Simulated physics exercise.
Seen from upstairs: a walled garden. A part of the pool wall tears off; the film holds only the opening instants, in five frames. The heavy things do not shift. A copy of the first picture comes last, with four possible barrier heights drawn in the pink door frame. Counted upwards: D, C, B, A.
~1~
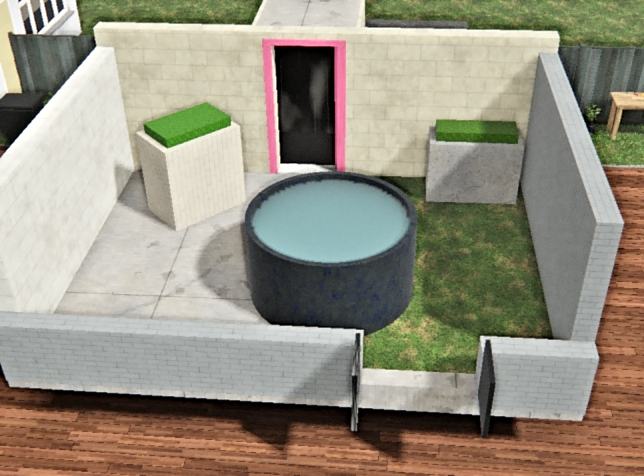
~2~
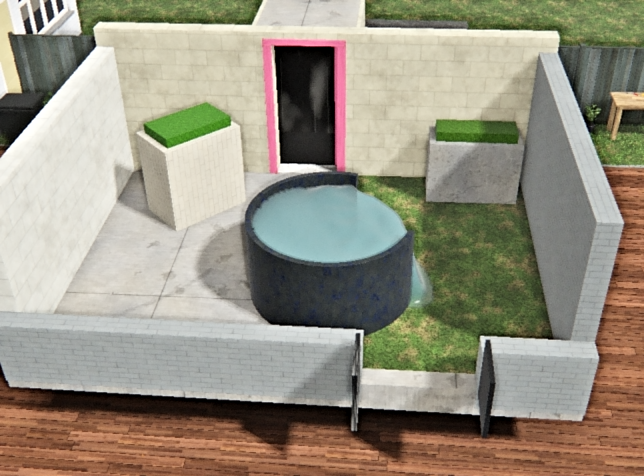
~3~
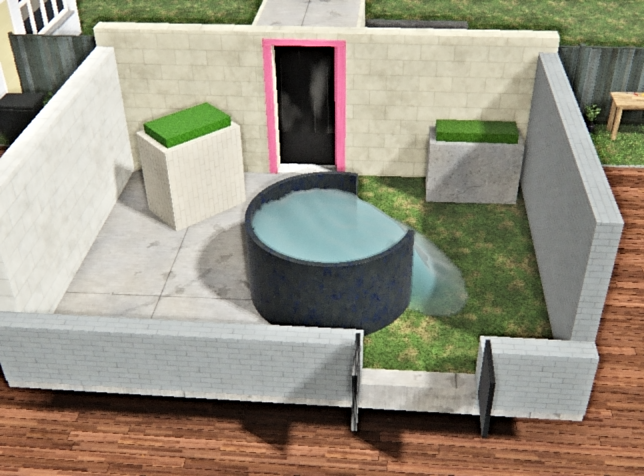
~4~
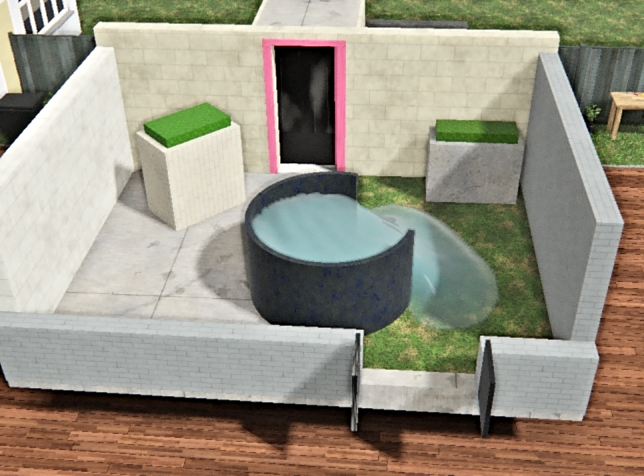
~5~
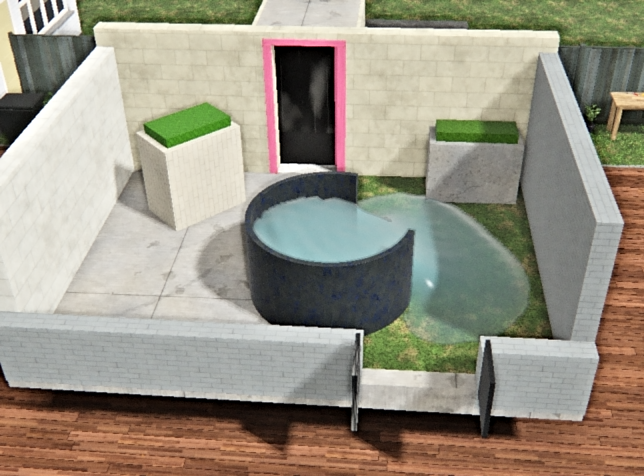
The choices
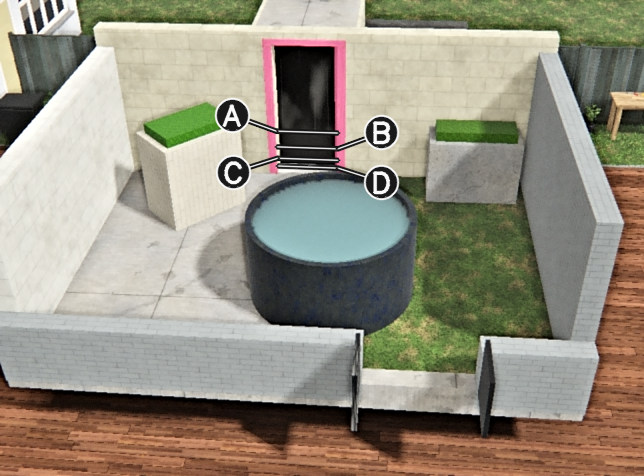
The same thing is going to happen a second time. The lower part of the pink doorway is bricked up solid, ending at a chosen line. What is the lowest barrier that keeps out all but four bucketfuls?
Use mark D.
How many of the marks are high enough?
All of the four.
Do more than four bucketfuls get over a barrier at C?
No, not at all.
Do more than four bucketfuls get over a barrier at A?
No.
On the marked copy, A at (306, 132); B at (307, 147); C at (307, 159); D at (307, 167); from the bottom up D, C, B, A.
For mark A, nothing gets over.
For mark B, nothing gets over.
For mark C, nothing gets over.
For mark D, a bucket or two gets in.
